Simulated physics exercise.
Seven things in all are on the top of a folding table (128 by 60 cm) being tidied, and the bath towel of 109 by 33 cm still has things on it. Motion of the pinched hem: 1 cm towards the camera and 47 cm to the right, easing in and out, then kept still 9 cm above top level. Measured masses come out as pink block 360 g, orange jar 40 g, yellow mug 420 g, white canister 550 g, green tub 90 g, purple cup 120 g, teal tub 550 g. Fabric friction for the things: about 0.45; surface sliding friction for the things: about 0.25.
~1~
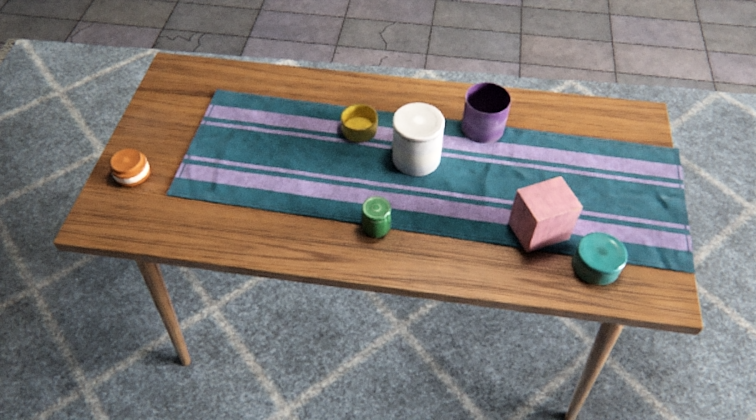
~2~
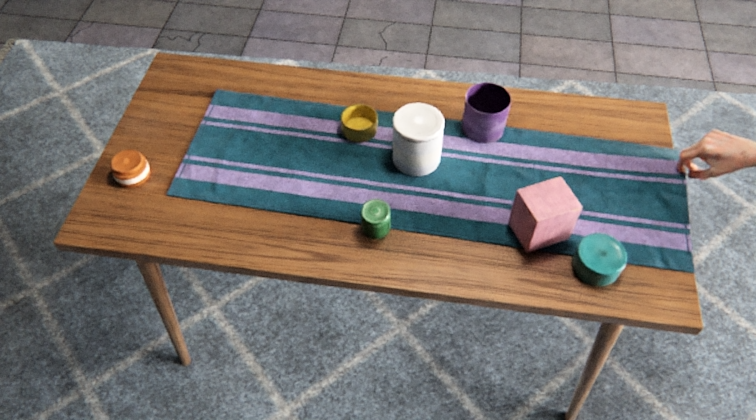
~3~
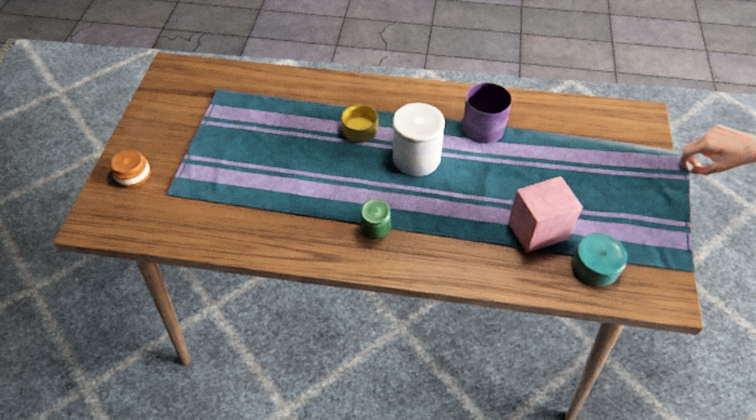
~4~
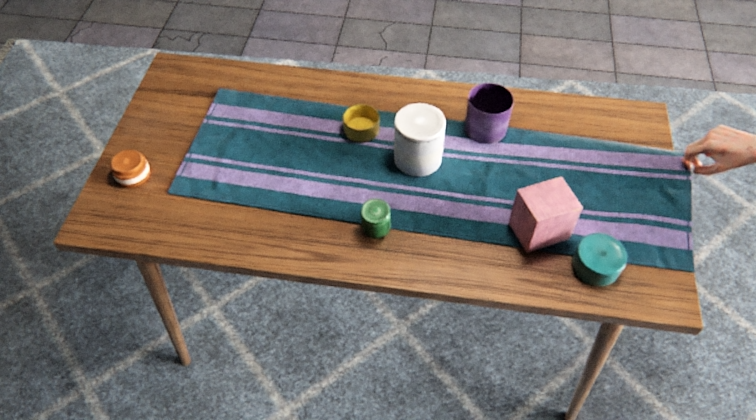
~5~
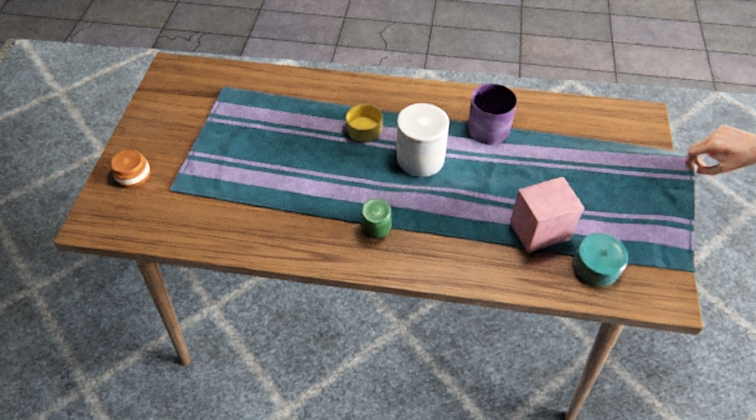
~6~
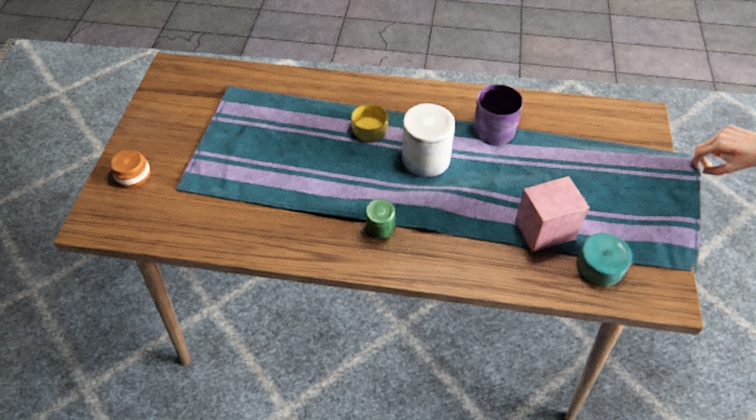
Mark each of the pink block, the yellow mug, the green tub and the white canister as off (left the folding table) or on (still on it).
Pink block - off. Yellow mug - on. Green tub - on. White canister - on.
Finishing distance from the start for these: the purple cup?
About: Purple cup over the edge.
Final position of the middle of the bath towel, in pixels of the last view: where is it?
Around (651, 191).
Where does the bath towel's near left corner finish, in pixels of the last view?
At about (392, 209).
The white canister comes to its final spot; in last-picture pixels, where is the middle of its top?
Check near (661, 140) - that's where it comes to rest.
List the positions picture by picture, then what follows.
The first frame shows pink block (550, 198); yellow mug (359, 117); green tub (376, 207); white canister (419, 120); bath towel corners (167, 195) (217, 90) (679, 149) (695, 273).
The second frame shows green tub (376, 209); bath towel corners (167, 195) (217, 90); grip (685, 172).
The third frame shows bath towel corners (167, 195) (218, 90); grip (688, 168).
The fourth frame shows purple cup (491, 98); bath towel corners (168, 193) (220, 89); grip (690, 168).
The fifth frame shows white canister (423, 121); purple cup (494, 99); yellow mug (364, 117); bath towel corners (170, 191) (224, 88); grip (693, 168).
The sixth frame shows pink block (557, 198); yellow mug (370, 116); green tub (381, 209); white canister (429, 121); bath towel corners (176, 190) (229, 87) (696, 274); grip (699, 169).
Next, 85 % of the bath towel is still over the top; white canister 14 cm off its start, yellow mug 14 cm off its start, pink block 13 cm off its start.
Then, 70 % of the bath towel is still over the top; pink block 30 cm off its start, white canister 30 cm off its start, yellow mug 30 cm off its start.
After that, 60 % of the bath towel is still over the top; pink block over the edge, white canister 44 cm off its start at (632, 136), yellow mug 43 cm off its start at (553, 129).
Later, 55 % of the bath towel is still over the top; pink block over the edge, white canister 49 cm off its start, yellow mug 49 cm off its start.
At the end, 55 % of the bath towel is still over the top; pink block over the edge, white canister 49 cm off its start at (661, 140), yellow mug 49 cm off its start at (578, 133), green tub 5 cm off its start at (403, 211).
